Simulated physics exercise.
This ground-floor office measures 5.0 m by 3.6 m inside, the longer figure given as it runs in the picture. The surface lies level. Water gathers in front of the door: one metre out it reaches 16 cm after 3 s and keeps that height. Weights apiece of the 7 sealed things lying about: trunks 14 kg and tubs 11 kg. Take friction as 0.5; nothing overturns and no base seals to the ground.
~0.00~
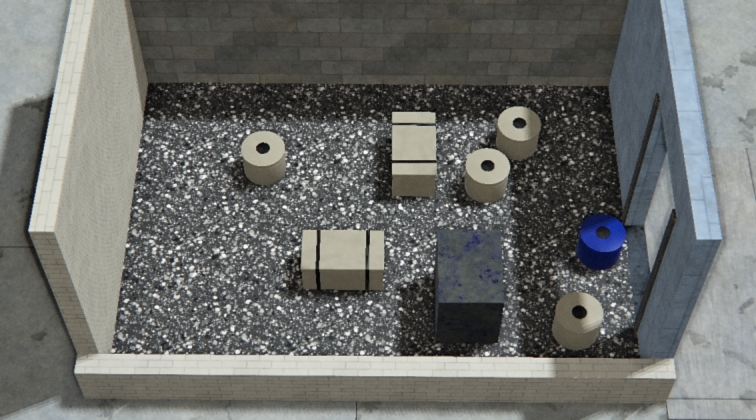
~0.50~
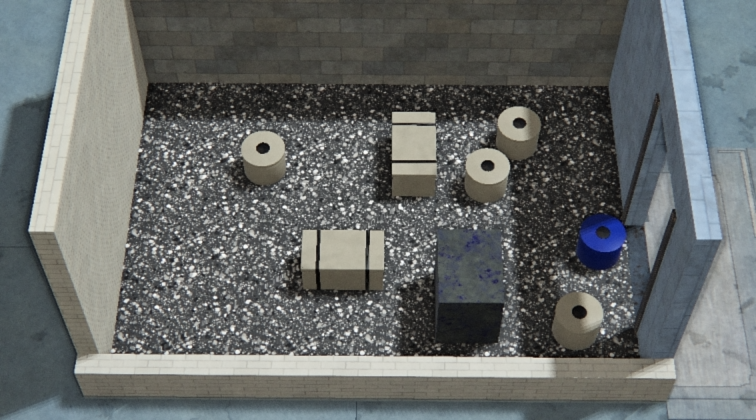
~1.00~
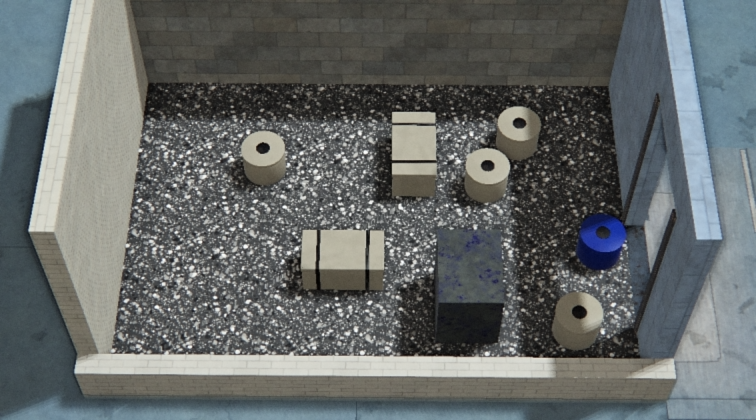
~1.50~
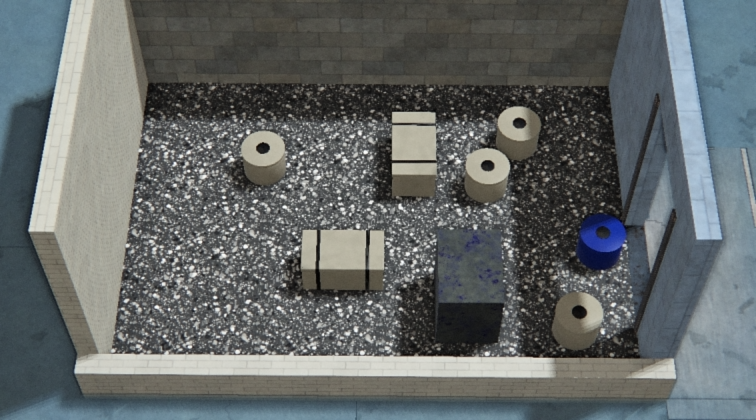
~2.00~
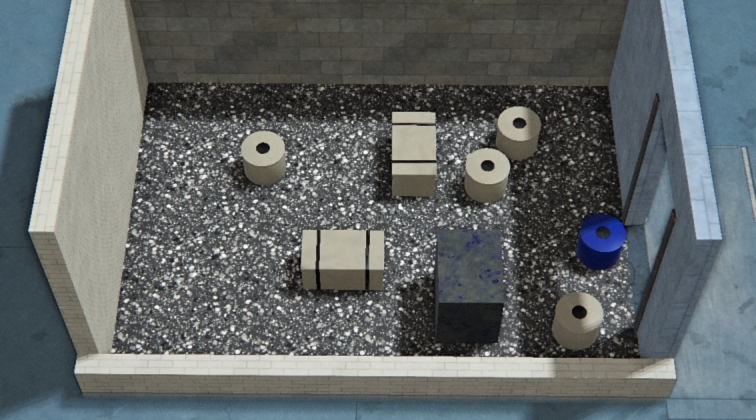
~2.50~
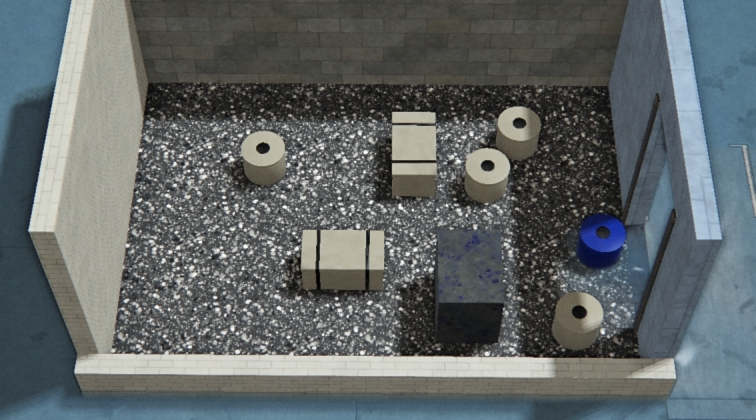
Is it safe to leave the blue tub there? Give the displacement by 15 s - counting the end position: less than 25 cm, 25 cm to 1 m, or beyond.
Blue tub travels far.
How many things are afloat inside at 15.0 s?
3 of them.
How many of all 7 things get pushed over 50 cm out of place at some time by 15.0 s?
I count 5.
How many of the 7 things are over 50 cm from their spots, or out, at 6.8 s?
2 of them.
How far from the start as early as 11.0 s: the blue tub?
Roughly 200 cm by then.
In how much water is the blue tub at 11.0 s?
Roughly 4 cm.
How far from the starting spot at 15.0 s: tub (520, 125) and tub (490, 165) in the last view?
In that order: 0 cm, 100 cm.
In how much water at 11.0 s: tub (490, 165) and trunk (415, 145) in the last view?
About 8 and 5 cm.
After 3.5 s the blue tub is near (570, 224), 0.3 m from its start, aground; 0 afloat.
After 6.8 s the blue tub is near (414, 198), 1.9 m from its start, aground; 1 afloat.
After 11.0 s the blue tub is near (401, 198), 2.0 m from its start, aground; 3 afloat.
After 15.0 s the blue tub is near (342, 190), 2.6 m from its start, afloat; 3 afloat.
